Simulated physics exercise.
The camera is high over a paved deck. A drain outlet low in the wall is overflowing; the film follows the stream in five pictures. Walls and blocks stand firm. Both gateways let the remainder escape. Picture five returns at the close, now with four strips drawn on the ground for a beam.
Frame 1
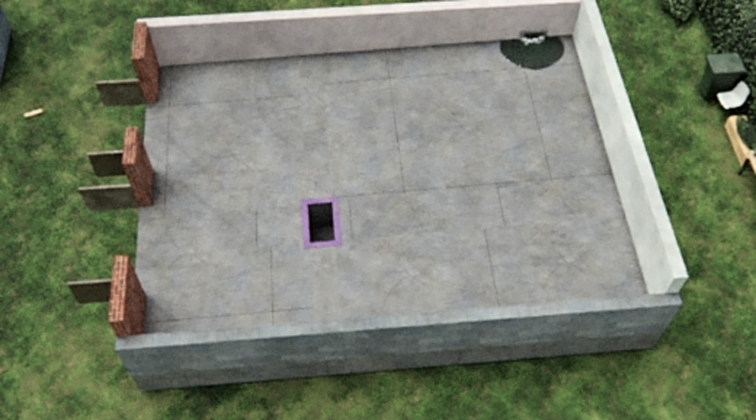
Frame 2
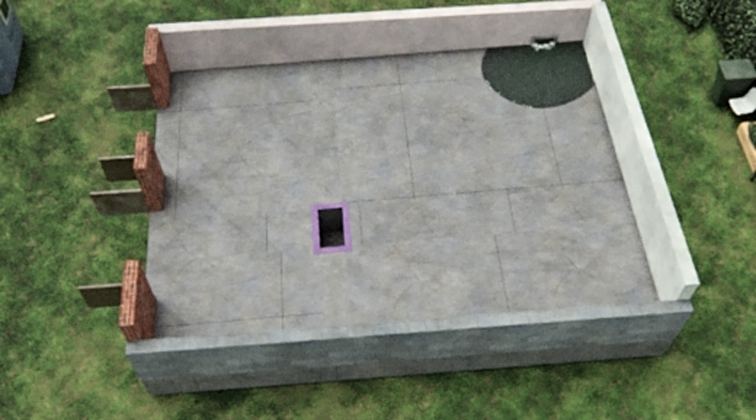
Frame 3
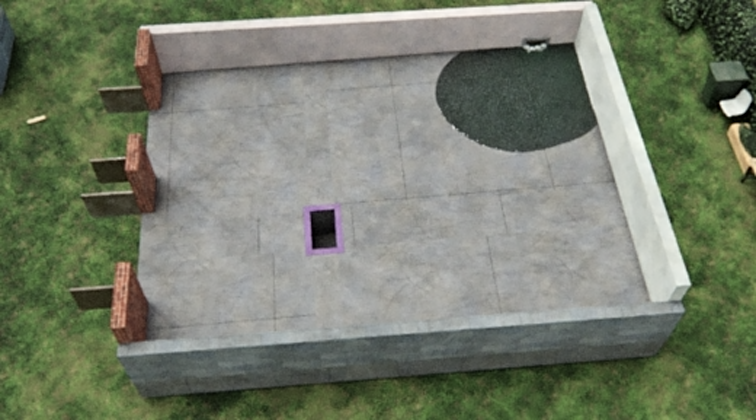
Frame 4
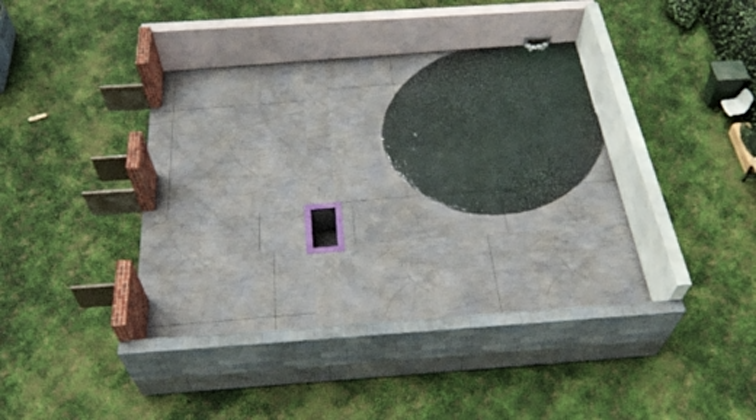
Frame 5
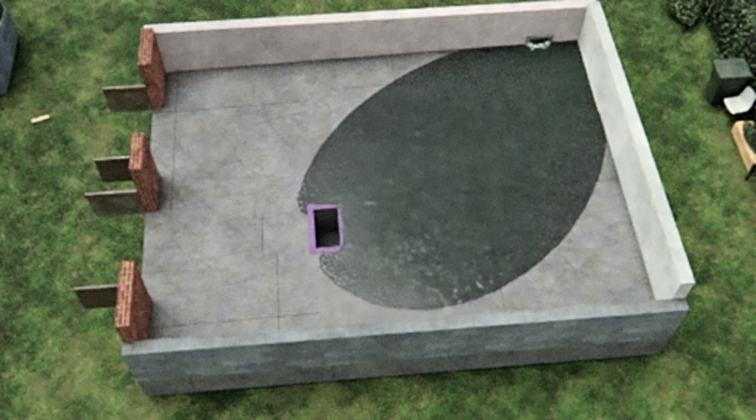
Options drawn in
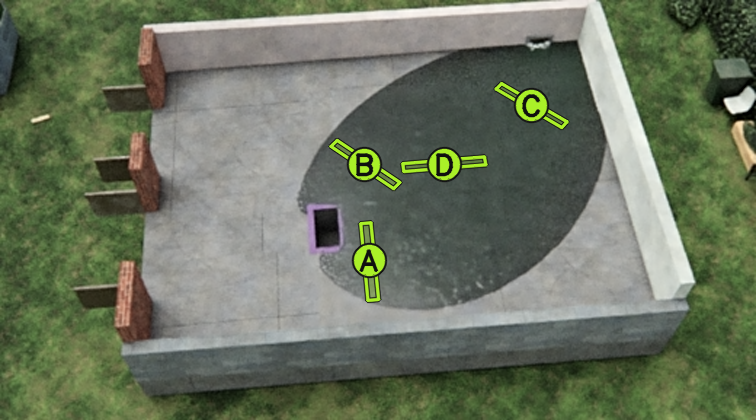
Paved deck seen from above, dark water spreading from an outfall at the upper right corner and reaching a purple-edged gully.
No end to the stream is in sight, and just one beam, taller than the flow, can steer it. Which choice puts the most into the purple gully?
Go for A.
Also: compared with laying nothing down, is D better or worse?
It is worse.
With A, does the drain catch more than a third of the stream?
No, it does not.
In lime, A from (373, 299) to (365, 223); B from (334, 143) to (396, 185); C from (498, 86) to (564, 124); D from (403, 167) to (485, 160).
If A is chosen, about 25 % of the stream goes into the purple gully, about 74 % out by the gates.
If B is chosen, about 9 % of the stream goes into the purple gully, about 89 % out by the gates.
If C is chosen, about 14 % of the stream goes into the purple gully, about 84 % out by the gates.
If D is chosen, about 15 % of the stream goes into the purple gully, about 83 % out by the gates.
